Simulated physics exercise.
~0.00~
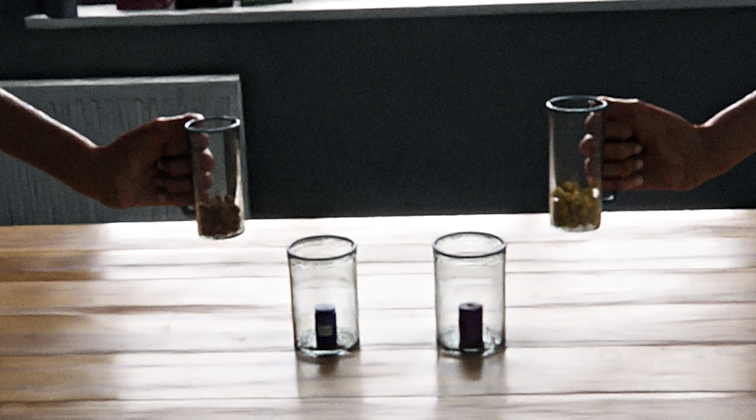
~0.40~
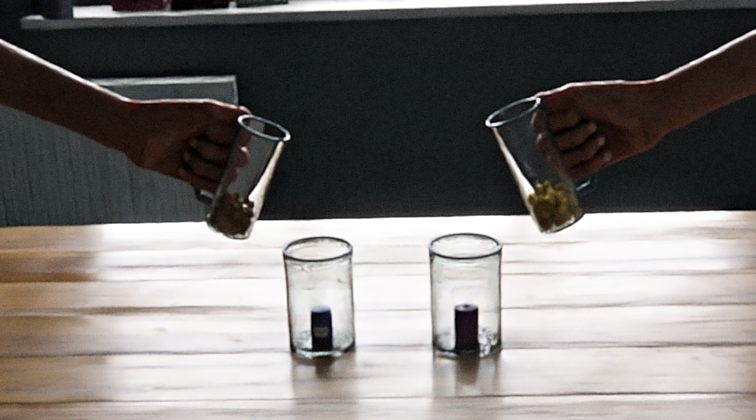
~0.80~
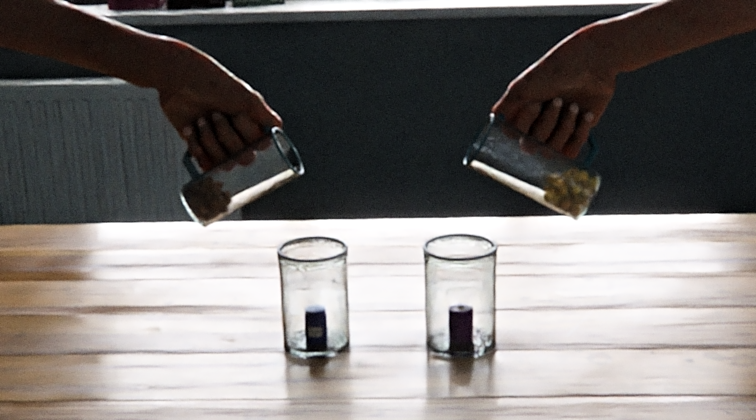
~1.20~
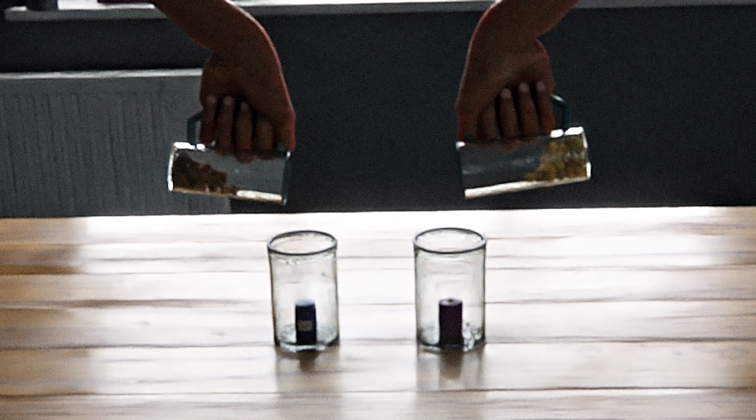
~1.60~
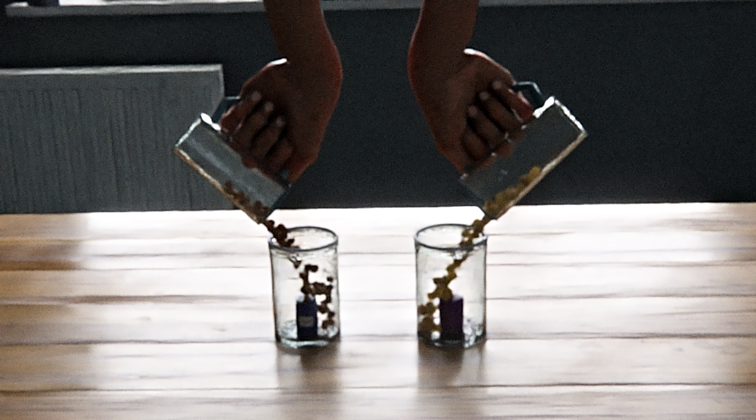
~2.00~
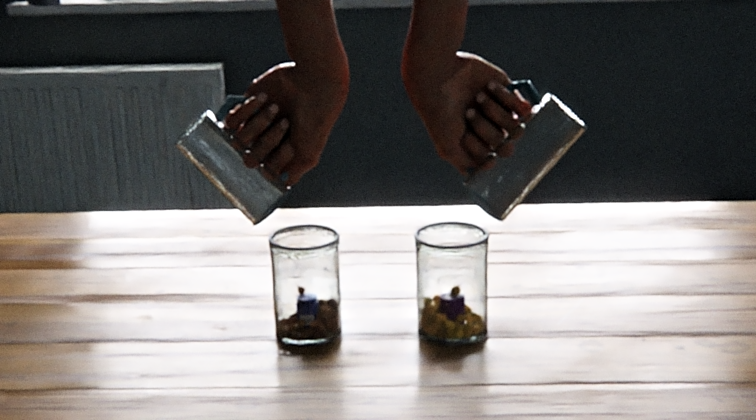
Two hands tipping glass mugs of small dry pieces into two clear jars, leaving the small upright object in each still showing.
